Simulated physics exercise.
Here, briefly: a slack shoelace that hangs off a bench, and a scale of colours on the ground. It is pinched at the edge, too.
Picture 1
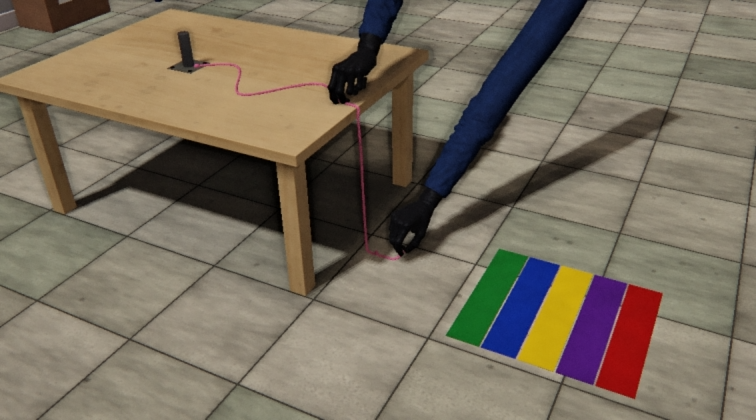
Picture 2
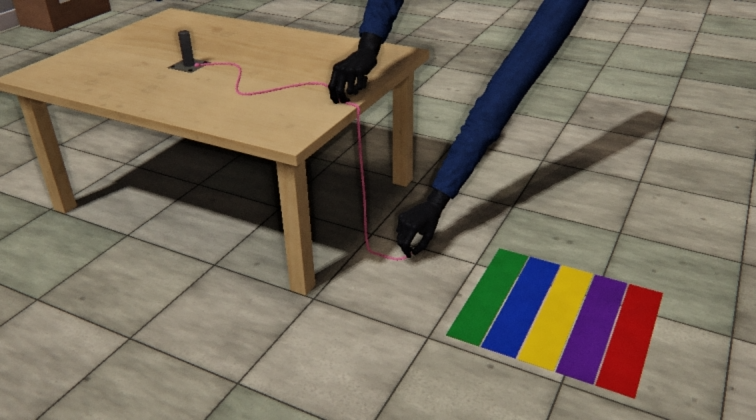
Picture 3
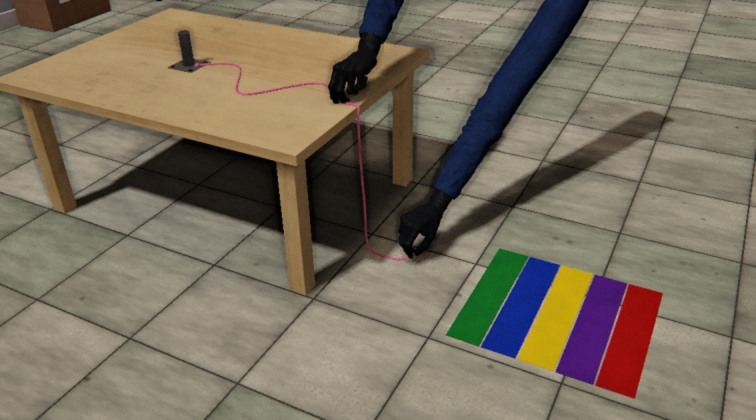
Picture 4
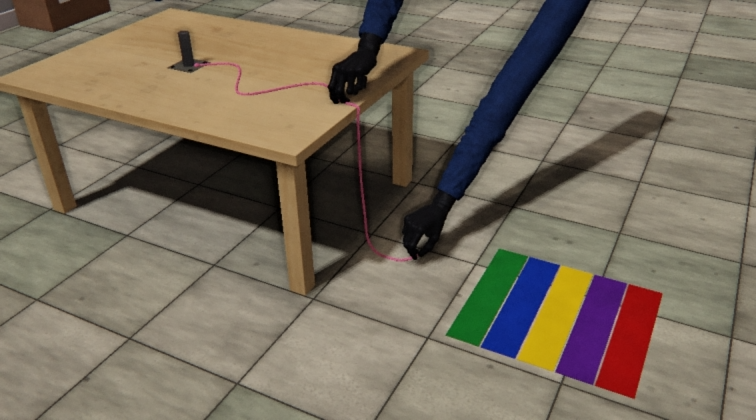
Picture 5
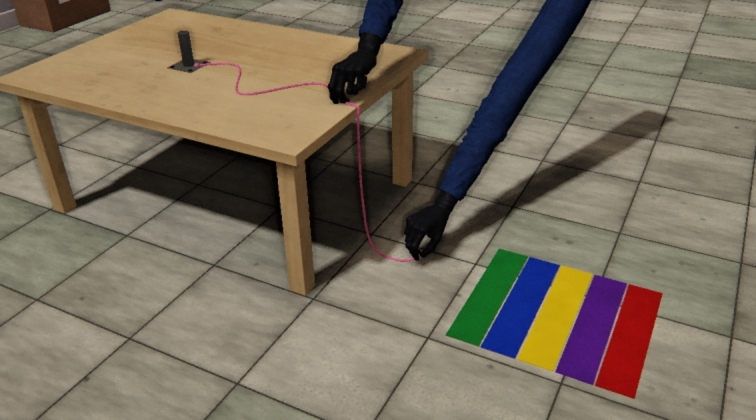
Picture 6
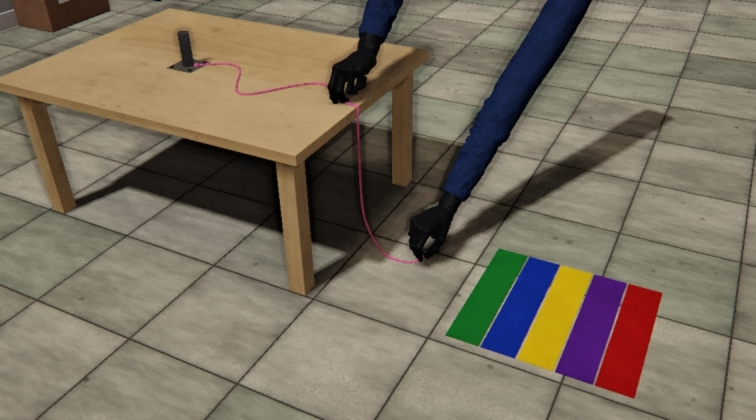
A dark-gloved hand drew the loose end of a thin pink cord slightly to the right along the floor, toward some coloured stripes, while another hand pinched the cord at the table's edge.
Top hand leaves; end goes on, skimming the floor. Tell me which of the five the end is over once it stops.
It is over the purple strip.
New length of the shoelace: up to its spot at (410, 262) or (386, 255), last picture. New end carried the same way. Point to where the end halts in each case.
Around (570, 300) for the first cut and around (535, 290) for the second.
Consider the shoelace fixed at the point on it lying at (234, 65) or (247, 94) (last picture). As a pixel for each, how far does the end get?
Near (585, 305) and (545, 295).
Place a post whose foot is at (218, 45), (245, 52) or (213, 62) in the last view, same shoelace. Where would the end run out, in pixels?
The first try gives about (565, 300), the second about (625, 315) and the third about (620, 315).
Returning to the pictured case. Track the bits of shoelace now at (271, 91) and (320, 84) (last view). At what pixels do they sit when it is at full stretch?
To (314, 95) for the first and to (358, 109) for the second.
Early on, end near (525, 287); over blue.
Midway, end near (570, 300); over yellow.
At the end of the slack, end near (596, 307); over purple. It gets as far as the purple strip.
